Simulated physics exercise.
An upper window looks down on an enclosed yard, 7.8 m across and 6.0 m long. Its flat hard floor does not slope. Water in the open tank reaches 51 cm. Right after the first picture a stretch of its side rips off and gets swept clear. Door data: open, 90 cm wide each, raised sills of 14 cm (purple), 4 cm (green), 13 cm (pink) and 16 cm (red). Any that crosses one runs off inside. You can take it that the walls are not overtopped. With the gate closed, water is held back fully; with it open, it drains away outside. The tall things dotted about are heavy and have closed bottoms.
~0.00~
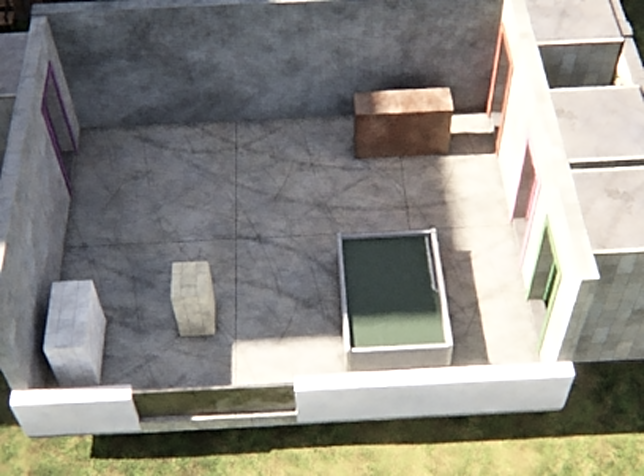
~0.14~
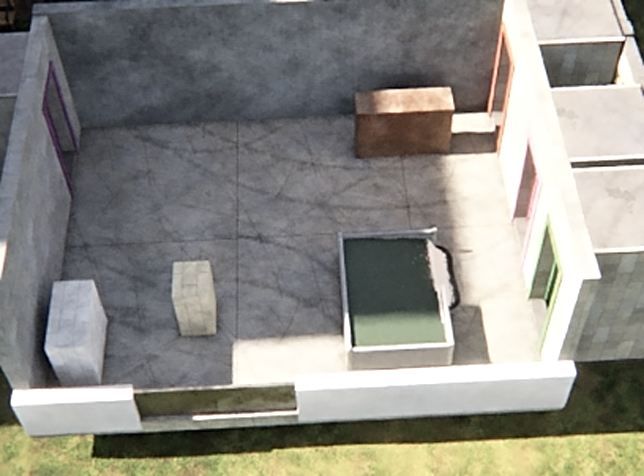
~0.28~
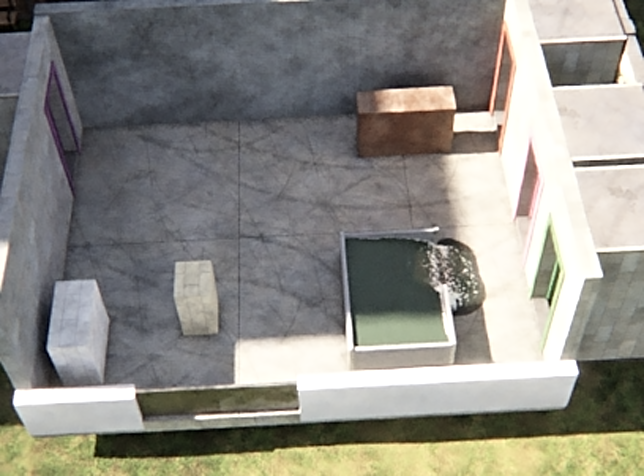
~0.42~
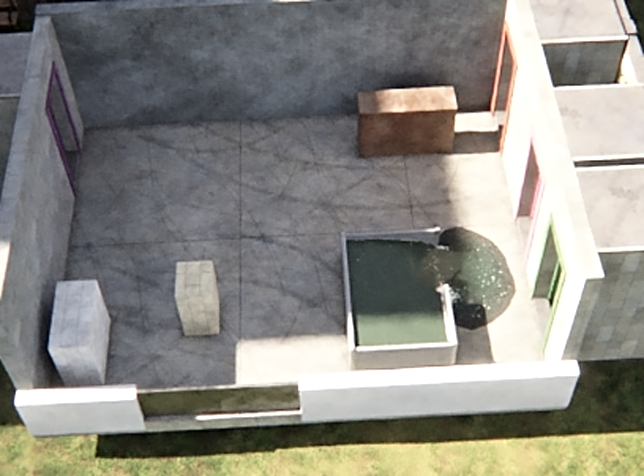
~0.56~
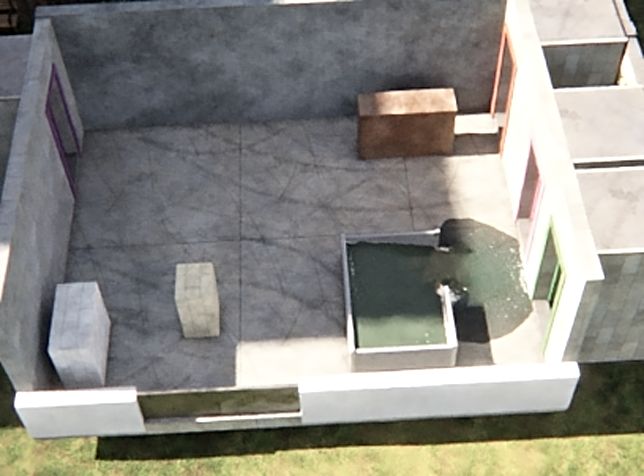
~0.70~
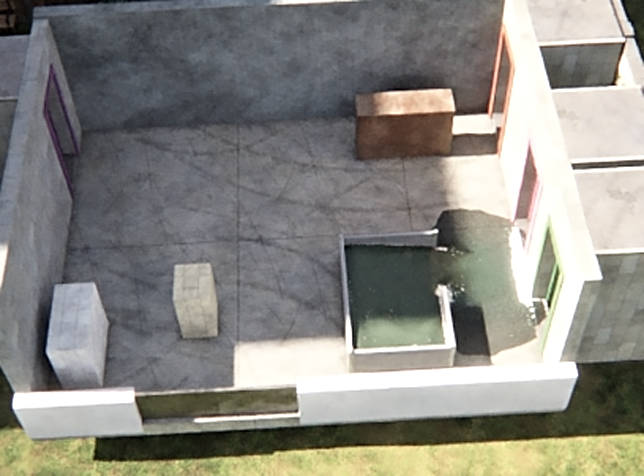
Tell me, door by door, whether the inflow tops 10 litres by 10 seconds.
In the end the purple door is going to fall short of the limit; the green door is going to top the limit; the pink door is going to top the limit; the red door is going to fall short of the limit.
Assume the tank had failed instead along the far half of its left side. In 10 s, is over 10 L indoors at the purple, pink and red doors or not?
Against that limit: Purple below, pink under, red below.
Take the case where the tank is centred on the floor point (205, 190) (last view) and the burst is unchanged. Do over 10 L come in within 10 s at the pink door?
With that change, the limit at the pink door is not exceeded.
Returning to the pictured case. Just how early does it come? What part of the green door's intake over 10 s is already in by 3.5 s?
That works out near 70%.
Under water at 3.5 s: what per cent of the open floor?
Wet share: Near 25 percent.
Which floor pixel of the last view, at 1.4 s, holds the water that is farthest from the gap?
About (493, 170) in the last view.
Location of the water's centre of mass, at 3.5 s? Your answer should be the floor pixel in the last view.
Around (437, 273) in the last picture.
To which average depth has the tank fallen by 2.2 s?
Average depth: About 27 cm.
After 1.4 s water covers 10 % of the floor and is deepest (33 cm) near (515, 274); purple door not reached, green door 14 cm at the sill, 20 L in, pink door 28 cm at the sill, 31 L in, red door not reached.
After 2.2 s water covers 15 % of the floor and is deepest (27 cm) near (515, 274); purple door not reached, green door 12 cm at the sill, 52 L in, pink door 26 cm at the sill, 93 L in, red door 6 cm at the sill, 0 L in.
After 3.5 s water covers 25 % of the floor and is deepest (20 cm) near (483, 120); purple door not reached, green door 11 cm at the sill, 90 L in, pink door 18 cm at the sill, 137 L in, red door 11 cm at the sill, 0 L in.
After 6.0 s water covers 50 % of the floor and is deepest (14 cm) near (515, 274); purple door not reached, green door 6 cm at the sill, 123 L in, pink door 12 cm at the sill, 148 L in, red door 12 cm at the sill, 1 L in.
After 10.0 s water covers 85 % of the floor and is deepest (8 cm) near (513, 266); purple door 4 cm at the sill, 0 L in, green door 5 cm at the sill, 133 L in, pink door 7 cm at the sill, 149 L in, red door 7 cm at the sill, 1 L in.
